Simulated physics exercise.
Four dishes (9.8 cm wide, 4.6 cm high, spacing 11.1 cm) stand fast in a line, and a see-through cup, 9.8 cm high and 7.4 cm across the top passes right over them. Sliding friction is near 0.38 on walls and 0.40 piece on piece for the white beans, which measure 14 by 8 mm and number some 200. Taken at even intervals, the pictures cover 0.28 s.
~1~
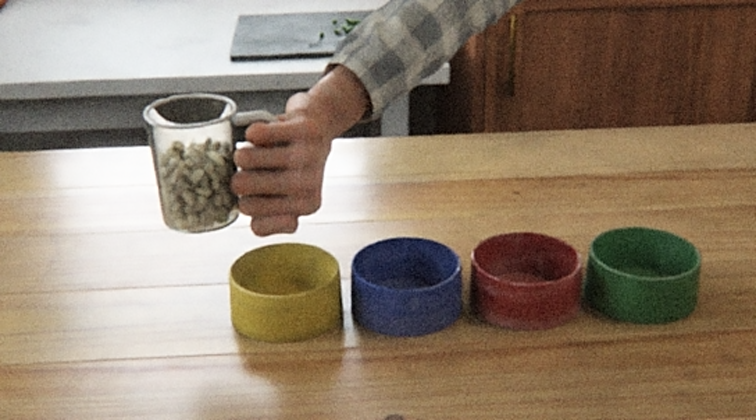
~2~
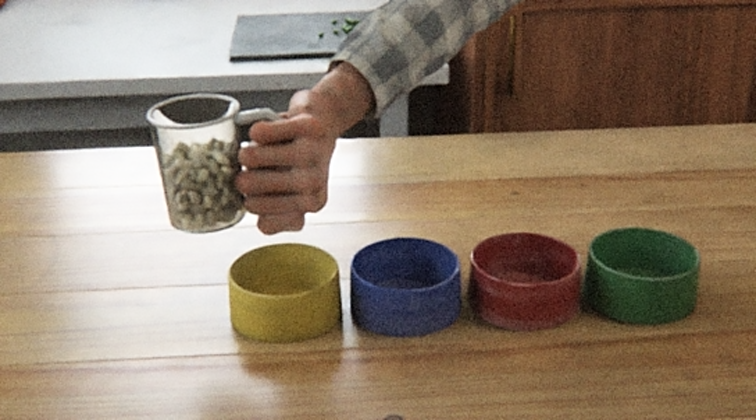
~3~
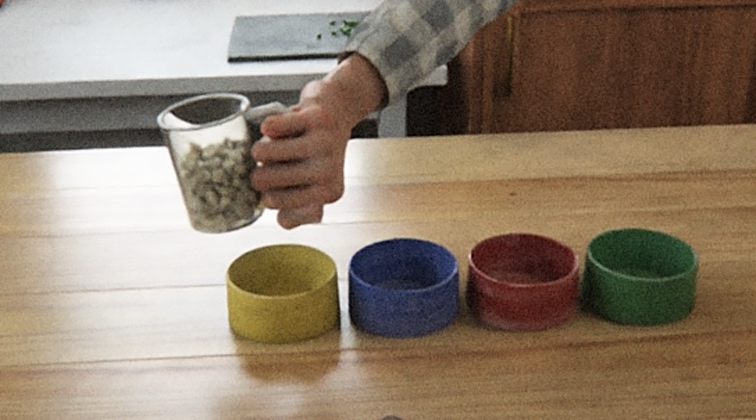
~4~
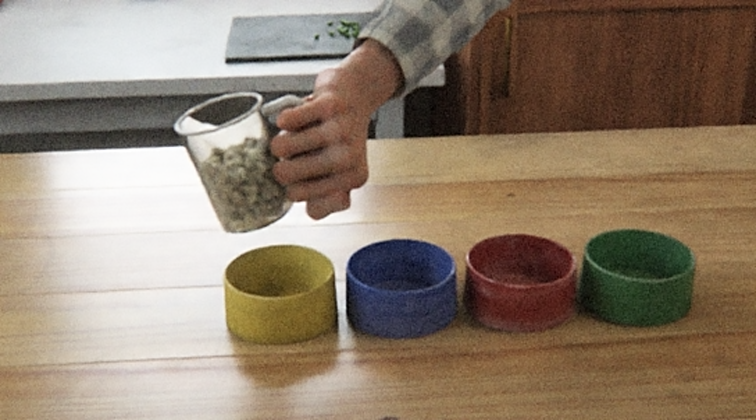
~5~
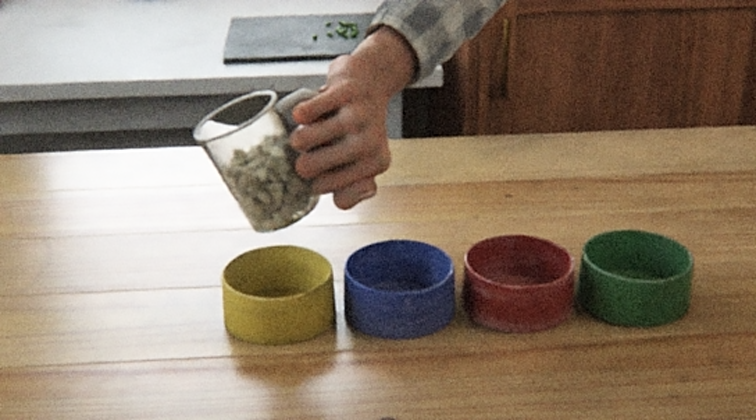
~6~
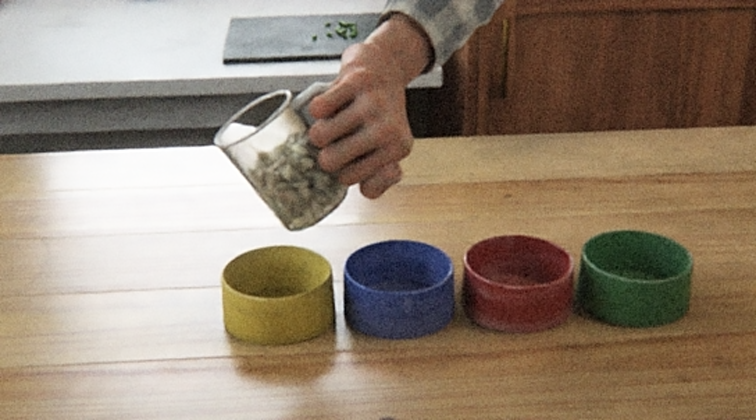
A hand moves a clear cup of small pieces right while tilting it left.
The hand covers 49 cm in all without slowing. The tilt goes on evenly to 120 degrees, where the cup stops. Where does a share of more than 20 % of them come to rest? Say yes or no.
Red dish: Yes, blue dish: No, green dish: Yes, yellow dish: No, counter: No.
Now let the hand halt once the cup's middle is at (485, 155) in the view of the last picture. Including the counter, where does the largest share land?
That'd be blue, it takes the most.
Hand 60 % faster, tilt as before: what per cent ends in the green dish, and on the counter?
Green: 100; counter: 0.
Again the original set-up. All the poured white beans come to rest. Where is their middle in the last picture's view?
Near (548, 291).
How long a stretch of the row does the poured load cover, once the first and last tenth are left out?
About 15 cm.
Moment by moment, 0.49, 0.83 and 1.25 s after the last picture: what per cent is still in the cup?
Series: 100 / 30 / 0 per cent.
Then, 0.49 s after the last picture, tilt 100 degrees; cup holds 100 %.
Then, 0.83 s after the last picture, tilt 120 degrees; cup holds 30 %, red 50 %.
Then, 1.25 s after the last picture, tilt 120 degrees; cup holds 0 %, red 50 %, green 35 %.
In the end, red 50 %, blue 0 %, green 35 %, yellow 0 %, counter 15 %.
